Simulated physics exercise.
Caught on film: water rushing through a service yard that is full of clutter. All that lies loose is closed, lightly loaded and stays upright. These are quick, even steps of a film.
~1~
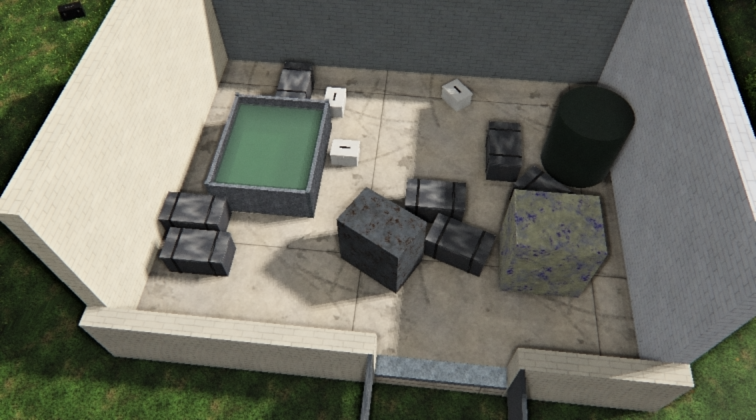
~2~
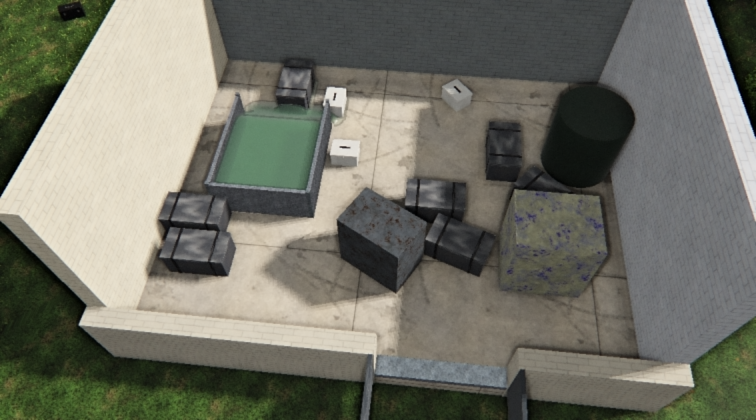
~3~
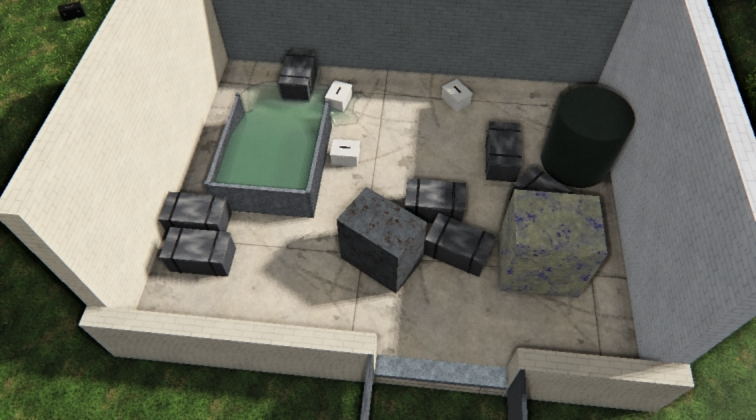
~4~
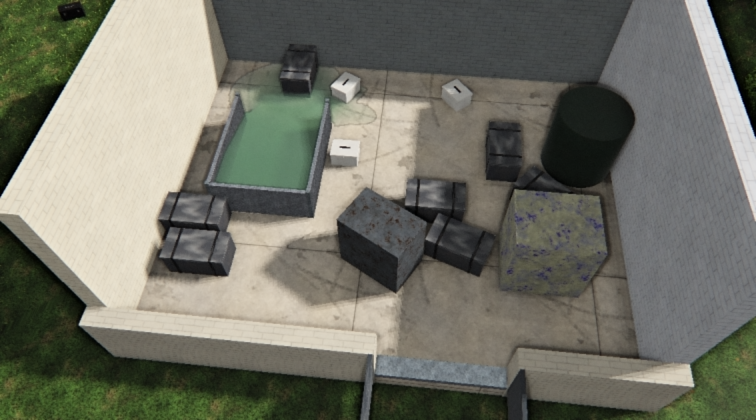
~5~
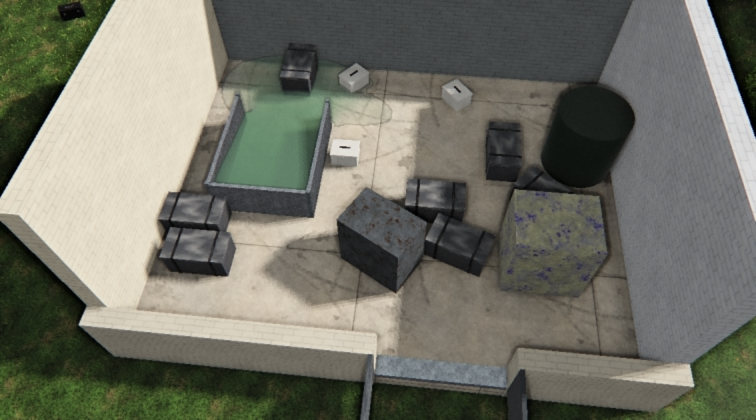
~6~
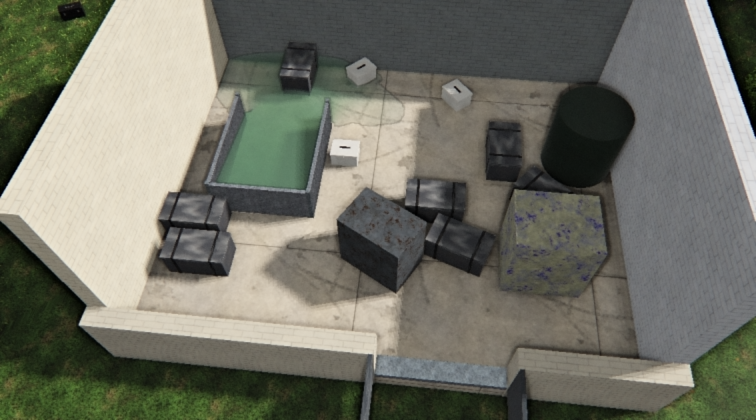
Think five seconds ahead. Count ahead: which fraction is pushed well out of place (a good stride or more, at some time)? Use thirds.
That comes to between one and two thirds.
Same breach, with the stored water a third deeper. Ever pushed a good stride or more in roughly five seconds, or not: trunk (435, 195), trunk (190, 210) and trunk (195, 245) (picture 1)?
As listed: Under that, moved that far, pushed that far.
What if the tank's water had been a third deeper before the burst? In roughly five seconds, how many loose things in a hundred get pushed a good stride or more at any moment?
Roughly 60 per cent.
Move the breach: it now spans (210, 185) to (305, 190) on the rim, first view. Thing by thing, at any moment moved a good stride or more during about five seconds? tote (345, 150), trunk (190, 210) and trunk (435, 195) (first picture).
In that order: Less than that, moved that far, never so far.
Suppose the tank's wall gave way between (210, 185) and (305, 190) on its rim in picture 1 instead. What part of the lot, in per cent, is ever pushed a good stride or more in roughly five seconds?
Close to 20 %.
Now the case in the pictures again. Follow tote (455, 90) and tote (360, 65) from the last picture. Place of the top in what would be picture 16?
Near (486, 107) and (466, 122).
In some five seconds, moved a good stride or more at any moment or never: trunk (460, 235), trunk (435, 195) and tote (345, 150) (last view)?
As listed: Less than that, less than that, short of that.
A moment on, 1 of 10 are well off their spots; 2 afloat.
Next, 2 of 10 are well off their spots; 1 afloat.
Later, 5 of 10 are well off their spots; 3 afloat.
In the end, 6 of 10 are well off their spots, and 6 have been at some point; 3 afloat.
